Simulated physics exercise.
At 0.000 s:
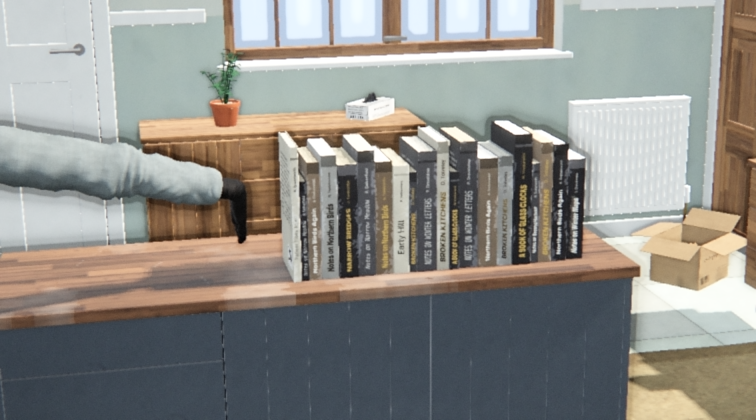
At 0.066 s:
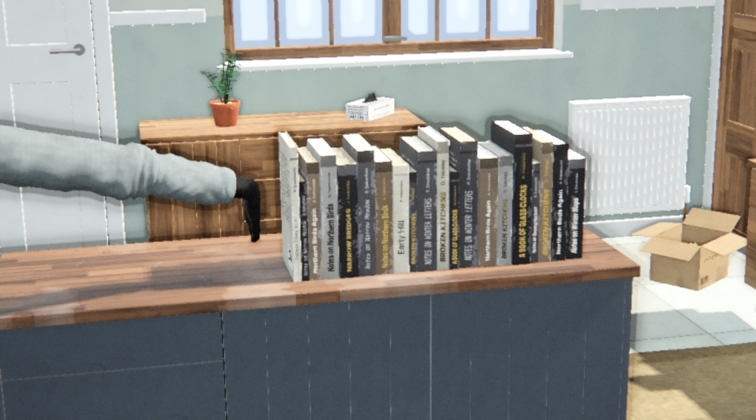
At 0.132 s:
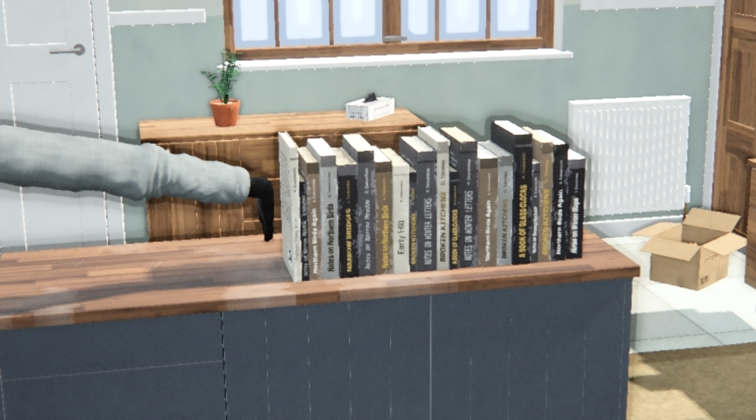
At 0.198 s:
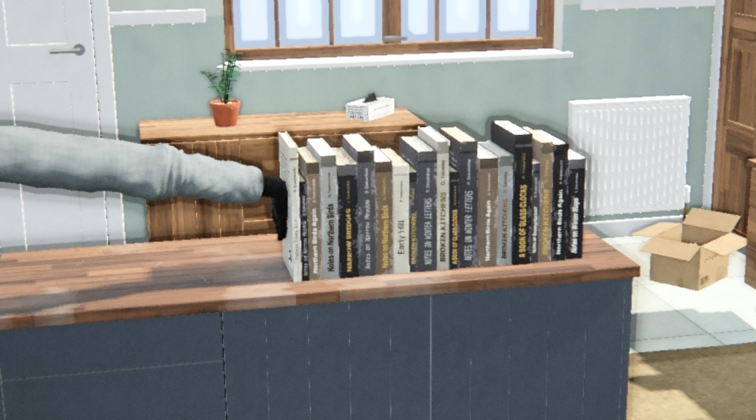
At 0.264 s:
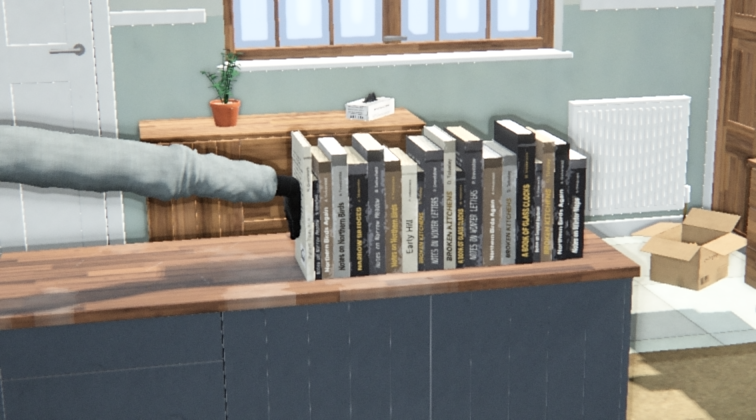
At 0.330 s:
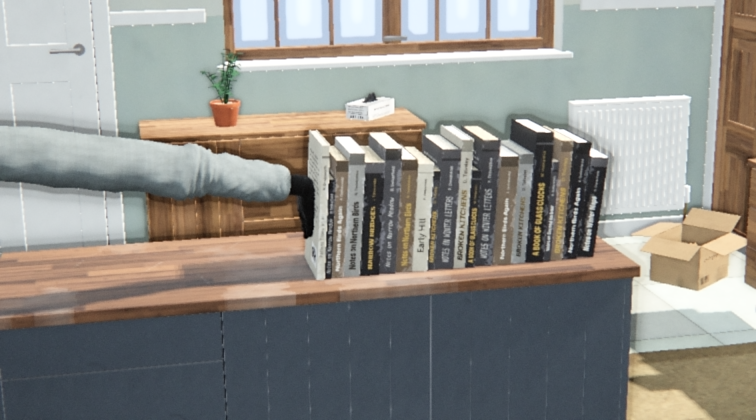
On a wooden counter in a room, a gray-sleeved arm with a black hand moves right toward an upright row of books, meets the left end, and pushes the books a short way rightward, some leaning slightly.
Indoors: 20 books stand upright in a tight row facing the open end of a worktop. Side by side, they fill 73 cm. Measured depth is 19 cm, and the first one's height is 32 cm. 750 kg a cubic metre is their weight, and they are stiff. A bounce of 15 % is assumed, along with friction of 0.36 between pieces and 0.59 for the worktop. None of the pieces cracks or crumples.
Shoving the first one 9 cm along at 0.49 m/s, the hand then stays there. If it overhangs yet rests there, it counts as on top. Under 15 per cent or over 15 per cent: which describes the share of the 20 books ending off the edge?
I would say over 15 per cent of them.
Around 0.60 s, none of the 20 books off the edge, 20 disturbed.
Around 1.72 s, 5 of the 20 books off the edge.
Finally (2.3 s), 5 of the 20 books off the edge. That is 25 per cent.
